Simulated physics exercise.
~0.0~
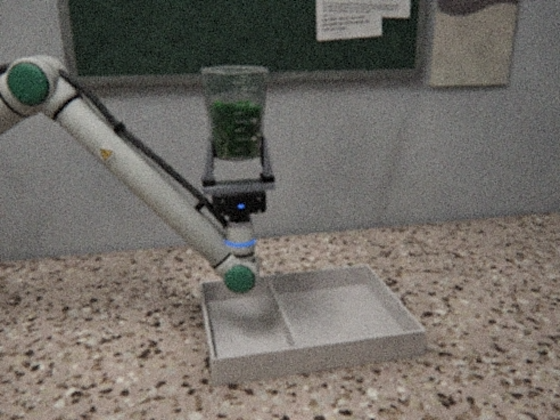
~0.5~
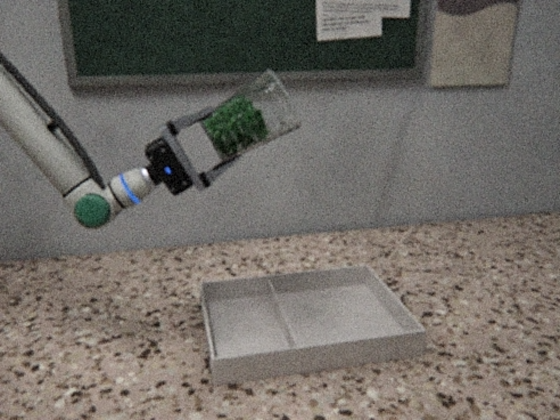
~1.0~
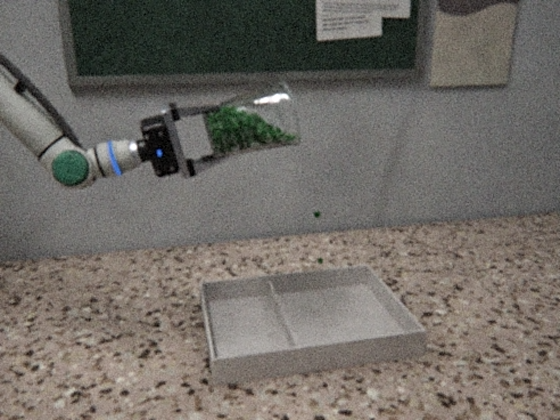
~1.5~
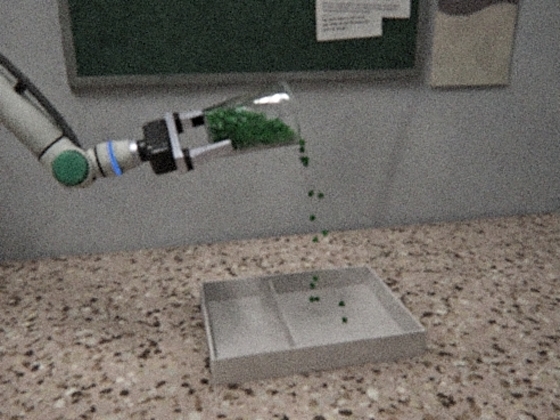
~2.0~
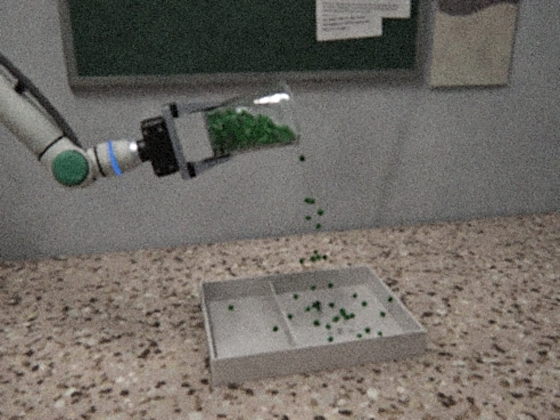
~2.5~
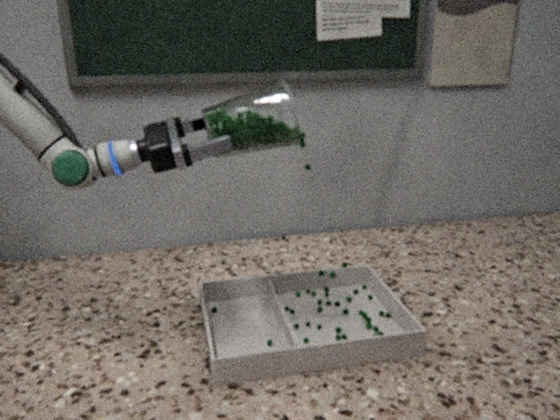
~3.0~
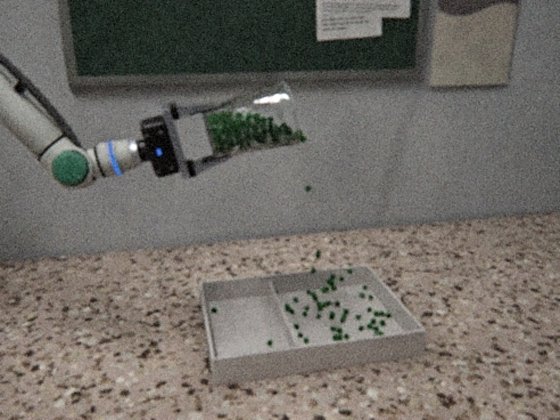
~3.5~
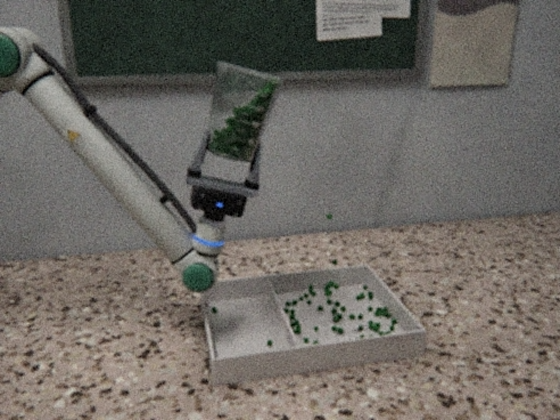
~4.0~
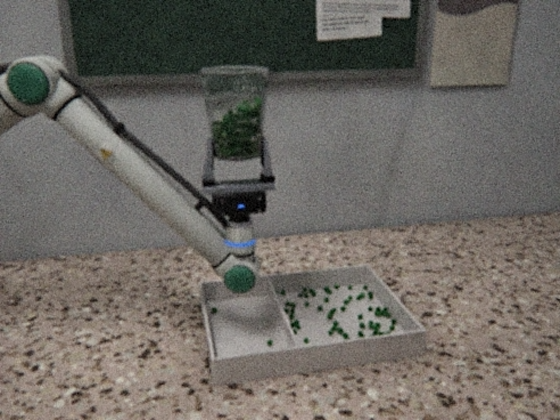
A pale robot arm with green joints reaches in from the left, holding up a clear cup partly filled with small green beads, seen from the front by a still camera. Below it, a shallow grey divided tray sits on a speckled tabletop, with a green board on the grey wall behind. The arm swings the cup left and tips it to the right, nearly flat. Beads trickle over the lip, scattering mostly into the tray's right part, while the gripper turns the cup. The arm then raises it upright again, most beads still inside.
